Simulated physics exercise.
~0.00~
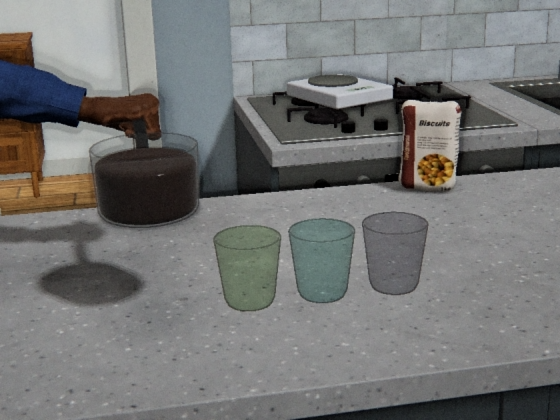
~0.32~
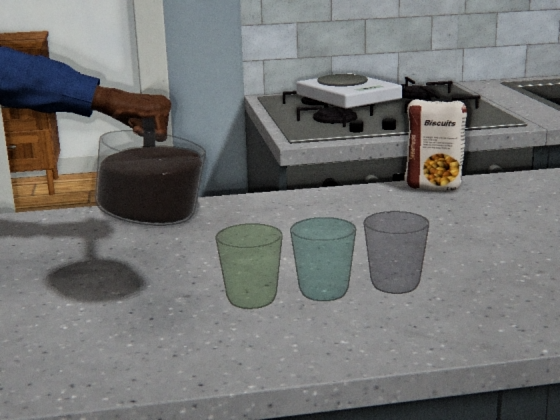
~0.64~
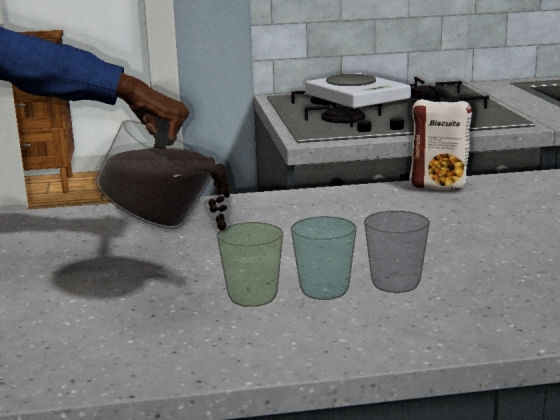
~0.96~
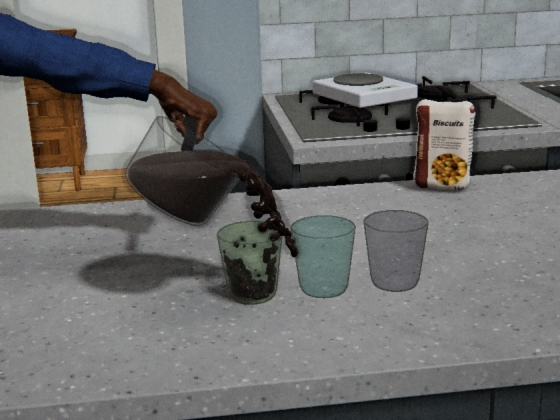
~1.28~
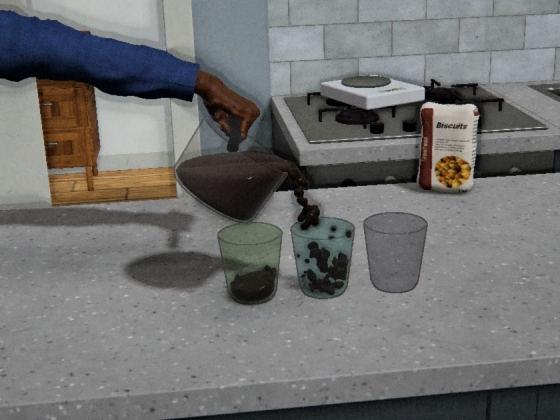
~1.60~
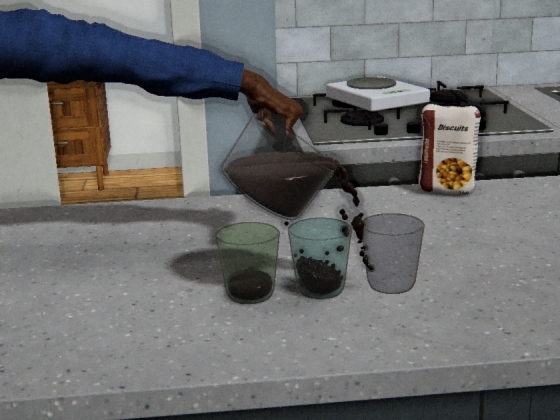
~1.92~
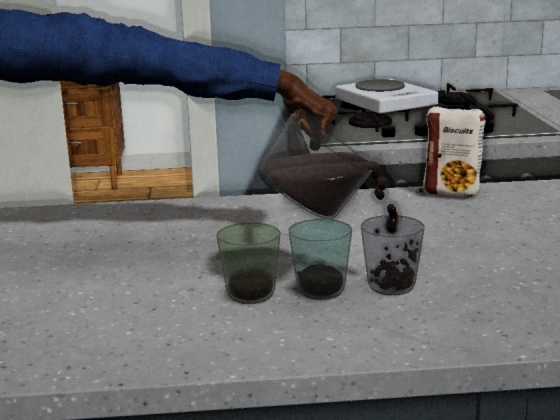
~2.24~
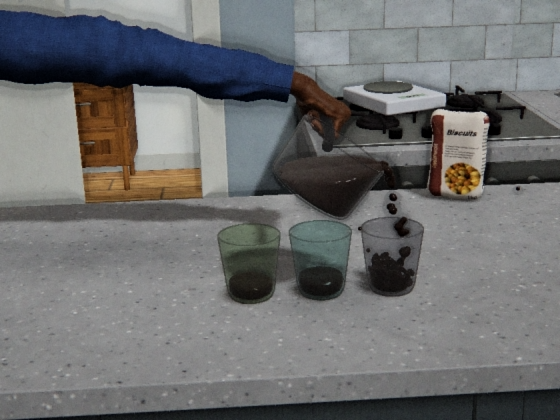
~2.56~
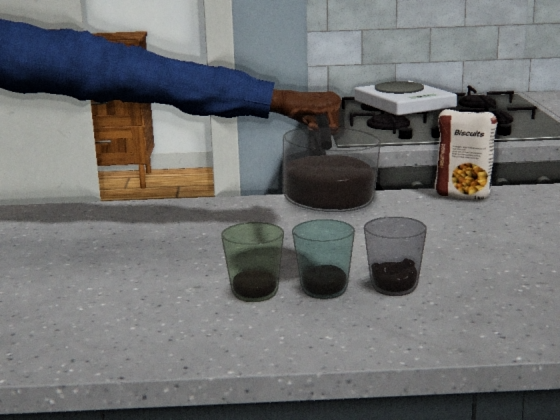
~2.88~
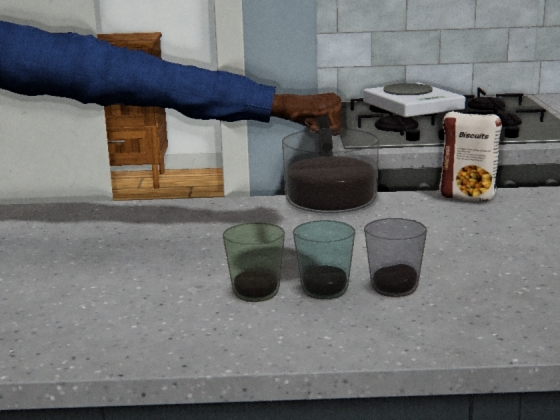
On a kitchen counter, a hand tips a pot of dark coffee along three glasses from left to right, leaving each partly filled.
